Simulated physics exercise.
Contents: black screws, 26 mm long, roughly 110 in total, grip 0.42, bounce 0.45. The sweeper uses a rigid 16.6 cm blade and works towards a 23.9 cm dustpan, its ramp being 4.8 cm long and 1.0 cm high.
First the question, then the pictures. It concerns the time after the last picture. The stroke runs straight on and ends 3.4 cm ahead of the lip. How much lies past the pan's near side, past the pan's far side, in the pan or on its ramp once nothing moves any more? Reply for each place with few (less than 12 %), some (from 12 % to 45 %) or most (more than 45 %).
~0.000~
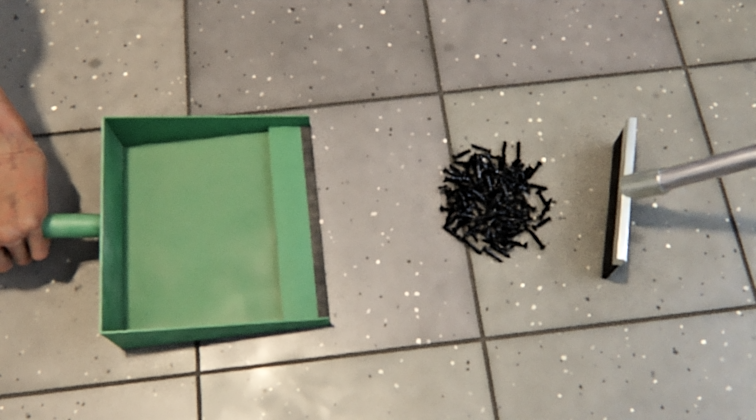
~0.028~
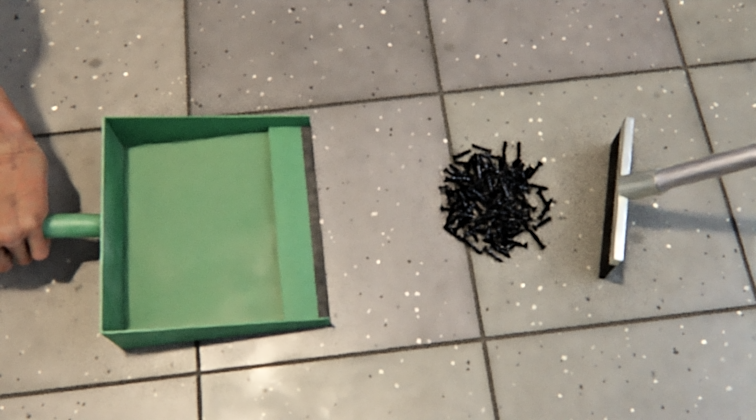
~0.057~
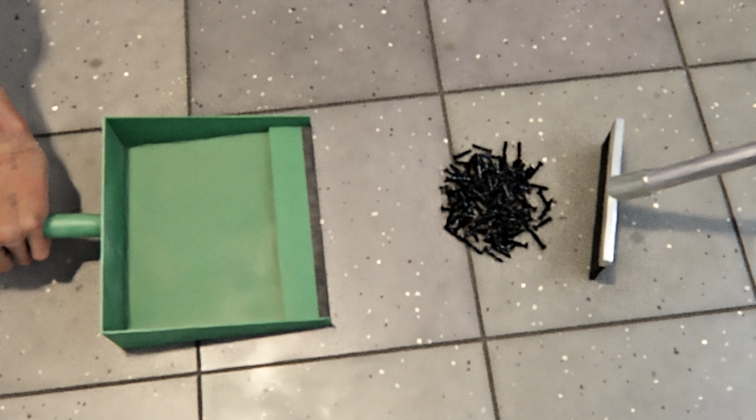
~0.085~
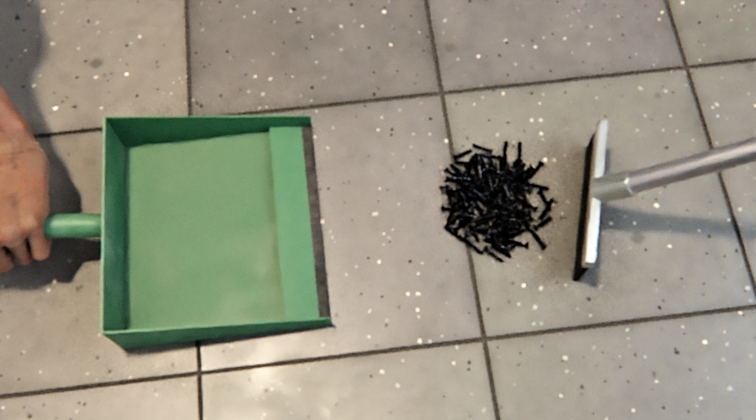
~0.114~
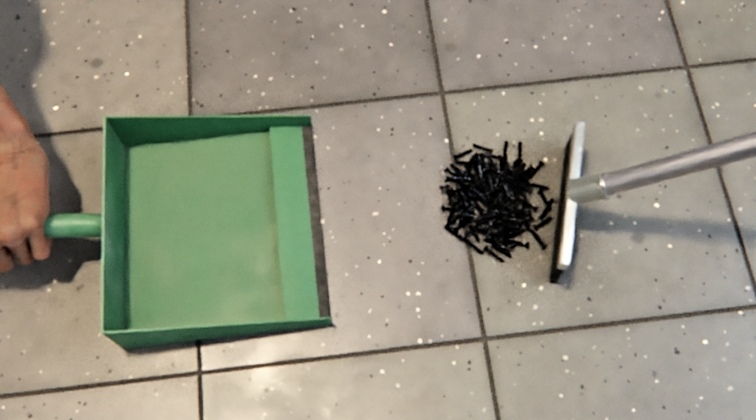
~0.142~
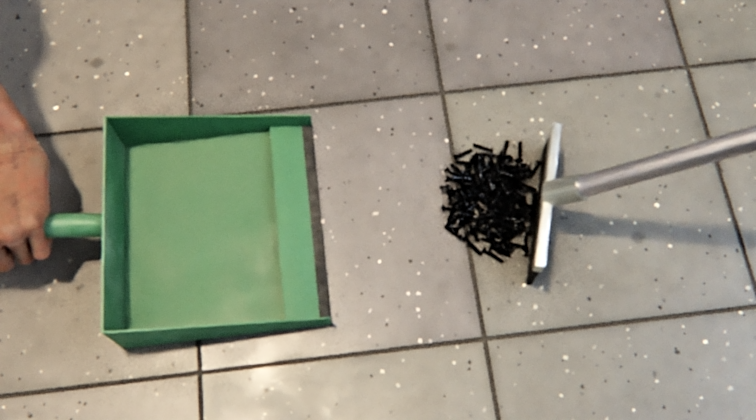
Near side - few; far side - few; pan - some.
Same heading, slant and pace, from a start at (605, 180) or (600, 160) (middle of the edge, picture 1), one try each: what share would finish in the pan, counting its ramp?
30 and 35 per cent, roughly.
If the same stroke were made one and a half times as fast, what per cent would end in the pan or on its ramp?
It would be around 60 percent.
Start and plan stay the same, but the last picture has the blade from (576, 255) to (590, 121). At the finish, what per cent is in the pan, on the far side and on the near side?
Pan: 5, far side: 10, near side: 0.
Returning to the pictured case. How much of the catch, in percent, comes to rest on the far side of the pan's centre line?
Estimate: Close to 50 %.
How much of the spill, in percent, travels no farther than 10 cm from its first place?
Some 0 per cent.
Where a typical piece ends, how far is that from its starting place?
It works out to some 18 cm.
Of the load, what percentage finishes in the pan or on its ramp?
Close to 25 in a hundred end up there.
After 0.25 s, middle of the blade 14 cm from the lip; 0 % over the lip, far side 0 %, near side 0 %.
Then, at 0.33 s, middle of the blade 8 cm from the lip; 0 % over the lip, far side 5 %, near side 0 %.
Then, at 0.54 s, middle of the blade 6 cm from the lip; 25 % over the lip, far side 5 %, near side 0 %.
At rest (1.4 s), near side 0 %, far side 5 %, pan 25 %, in front of the lip or behind the blade 70 %.
